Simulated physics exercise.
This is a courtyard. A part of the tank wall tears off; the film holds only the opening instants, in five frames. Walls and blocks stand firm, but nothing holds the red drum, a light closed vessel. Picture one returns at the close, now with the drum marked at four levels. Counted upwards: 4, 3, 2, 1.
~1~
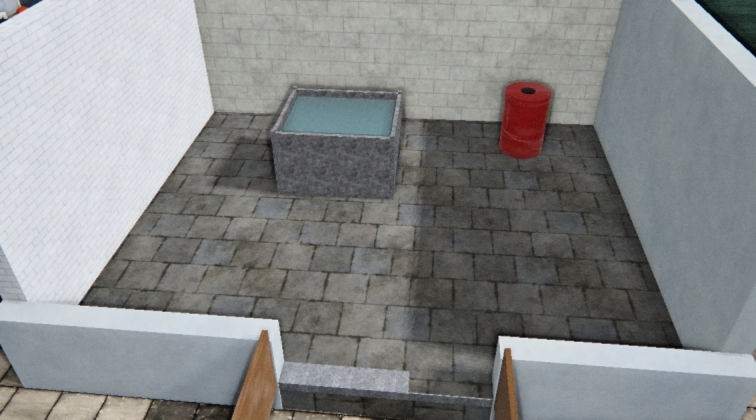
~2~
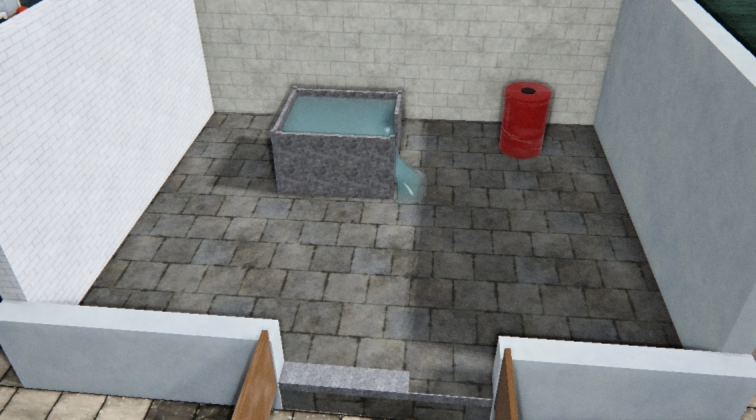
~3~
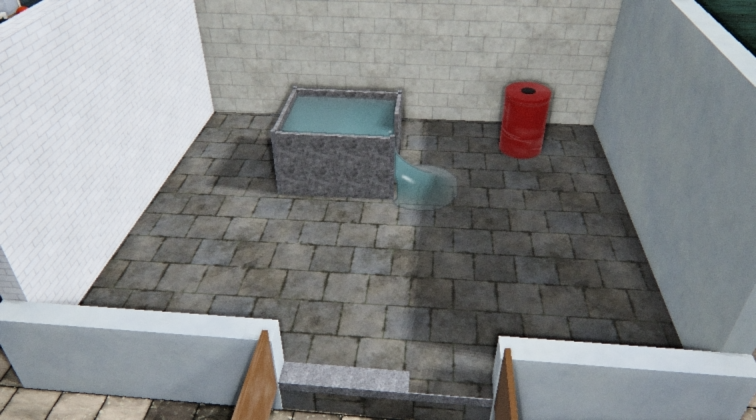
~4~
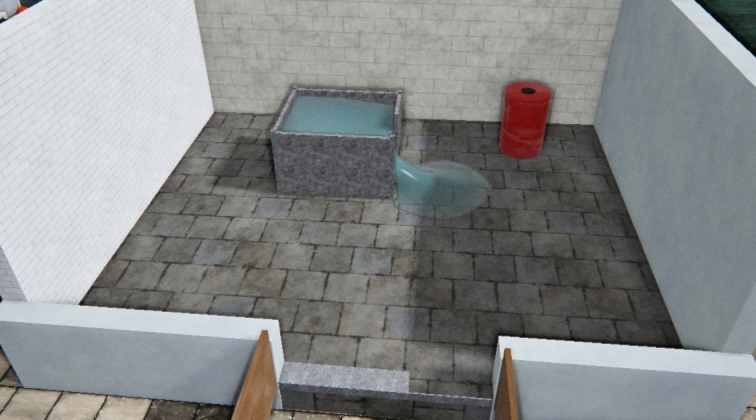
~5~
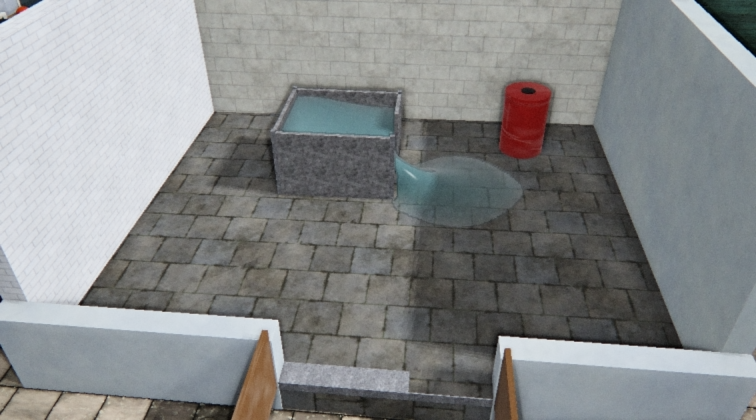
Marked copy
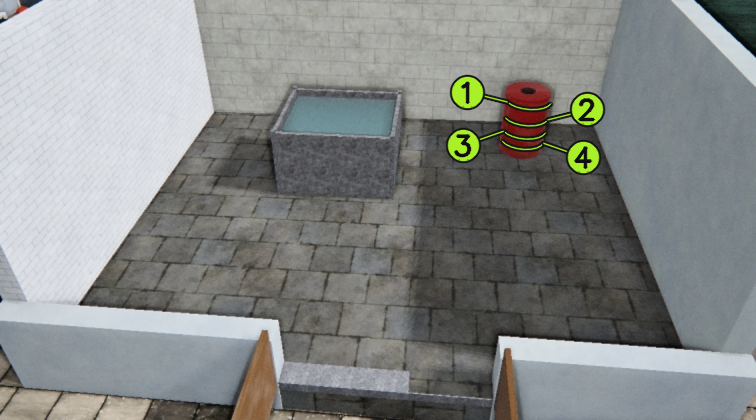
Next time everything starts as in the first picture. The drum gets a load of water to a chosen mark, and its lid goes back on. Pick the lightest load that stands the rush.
Mark 4.
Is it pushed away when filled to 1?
No, not at all.
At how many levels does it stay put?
All of them.
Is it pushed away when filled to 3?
No, not at all.
On the marked copy, 1 at (530, 109); 2 at (528, 125); 3 at (525, 139); 4 at (524, 149); from the bottom up 4, 3, 2, 1.
With 1, it does not move.
With 2, it does not move.
With 3, it does not move.
With 4, it does not move.
